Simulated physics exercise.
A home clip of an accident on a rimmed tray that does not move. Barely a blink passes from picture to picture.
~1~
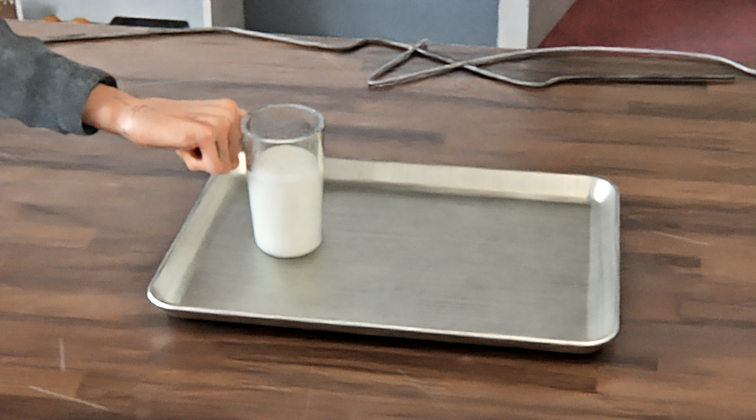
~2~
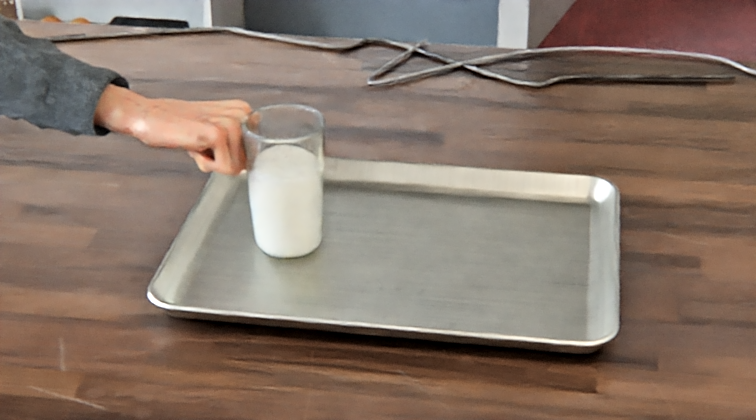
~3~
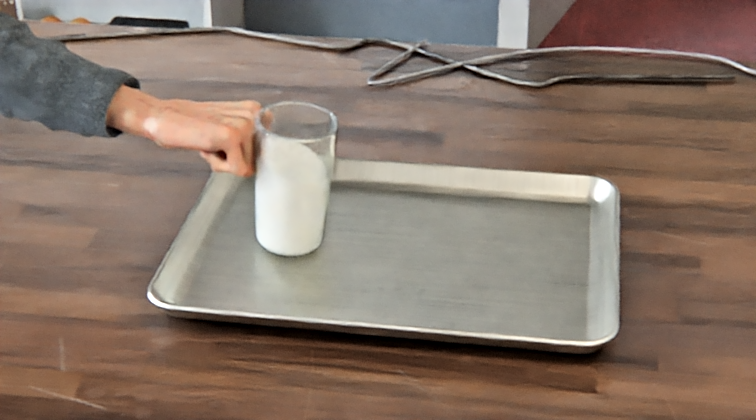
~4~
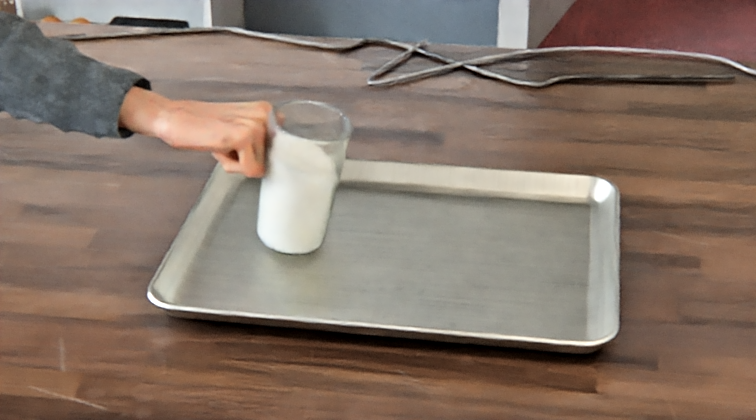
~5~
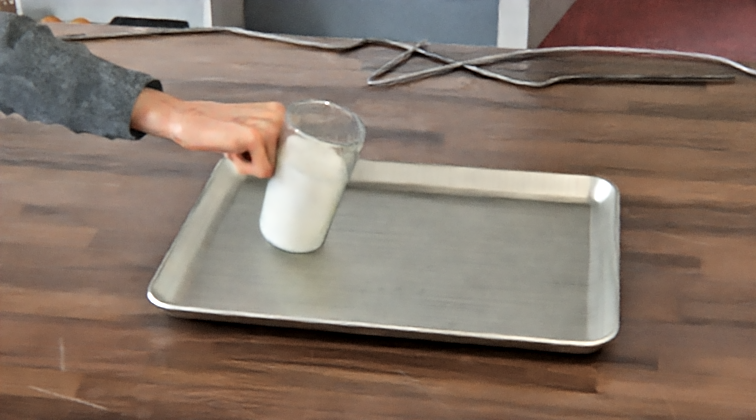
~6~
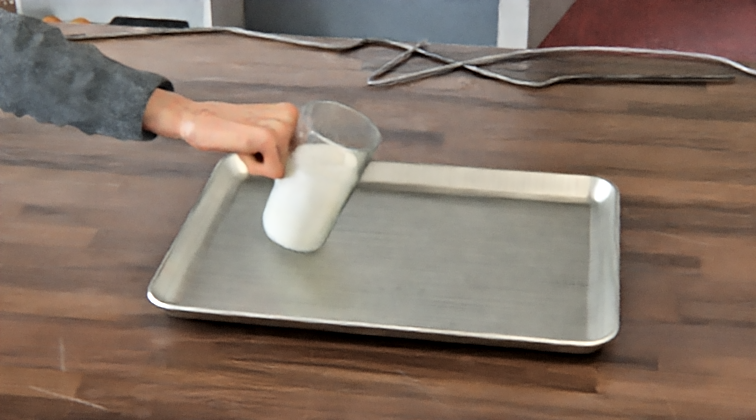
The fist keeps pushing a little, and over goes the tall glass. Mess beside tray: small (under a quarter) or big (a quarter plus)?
Big.
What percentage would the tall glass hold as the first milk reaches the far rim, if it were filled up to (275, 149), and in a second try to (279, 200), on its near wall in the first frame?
First fill near 60 percent, second near 55 percent.
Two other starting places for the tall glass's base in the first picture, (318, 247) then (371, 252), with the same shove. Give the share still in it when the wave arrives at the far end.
Around 75 percent in the first try, around 85 percent in the second.
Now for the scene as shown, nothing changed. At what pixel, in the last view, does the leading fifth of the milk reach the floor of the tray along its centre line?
It lands near (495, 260).
A moment on, the tall glass is falling and 100 per cent is in the glass, 0 on the tray and 0 above or beyond its rim.
Next, the tall glass lies on its side and 85 per cent is in the glass, 6 on the tray and 8 above or beyond its rim.
Then the tall glass lies on its side and 47 per cent is in the glass, 43 on the tray and 10 above or beyond its rim.
Later the tall glass lies on its side and 25 per cent is in the glass, 36 on the tray and 39 above or beyond its rim.
In the end 61 per cent is held by tray and glass, 39 is off the tray.
